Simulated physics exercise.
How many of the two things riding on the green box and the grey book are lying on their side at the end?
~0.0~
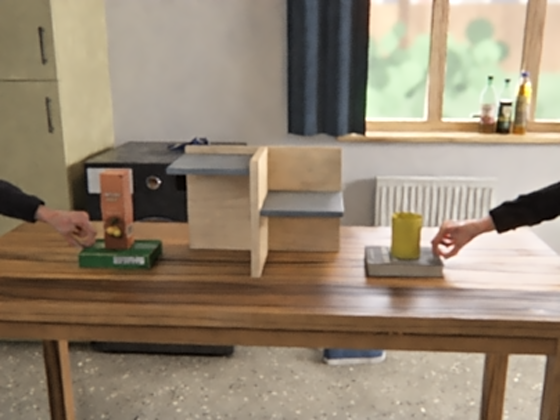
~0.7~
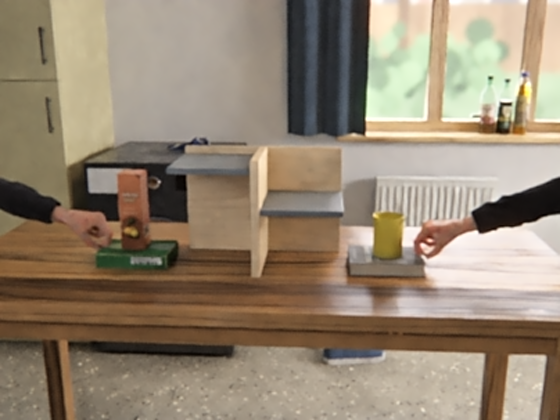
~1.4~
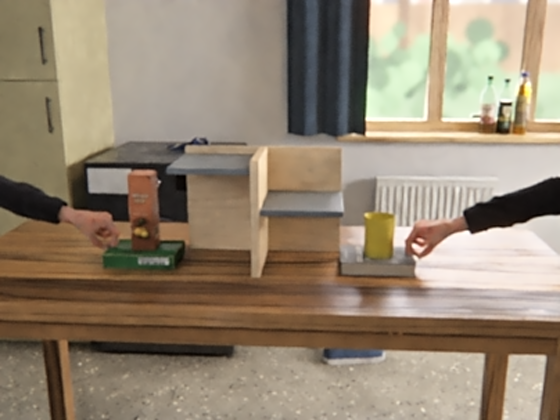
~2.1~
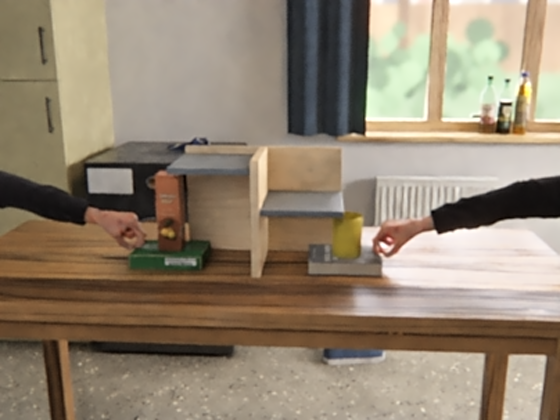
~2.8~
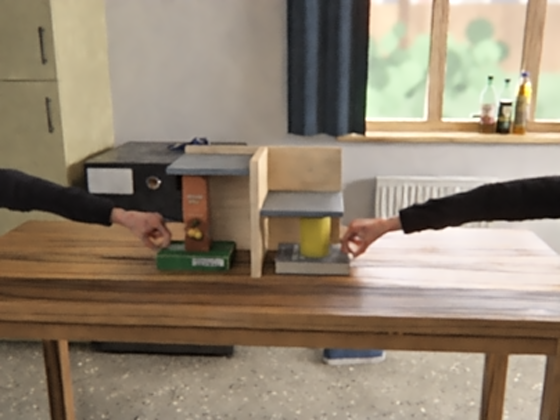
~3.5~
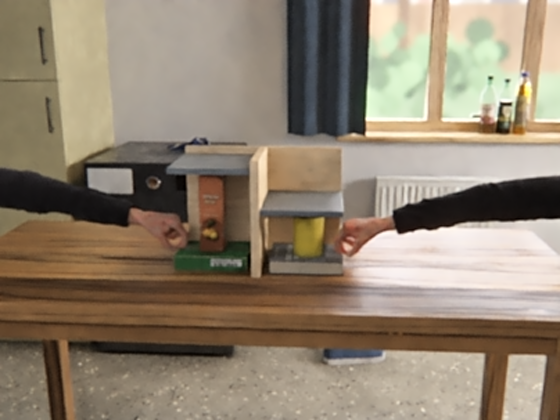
None of them are. The orange carton and the yellow beaker both still stand upright beneath the shelves.
In a room with a blue curtain and a window, a still view from the front shows a wooden table holding a pale wooden rack with a grey shelf on each side, the left one higher. At the left, an orange carton stands on a green box, and at the right, a yellow beaker stands on a grey book. A hand from each side pushes the box right and the book left, carrying the upright things toward the rack. Both slide in beneath the shelves without touching them. At the end, the carton stands under the left shelf and the beaker under the right.
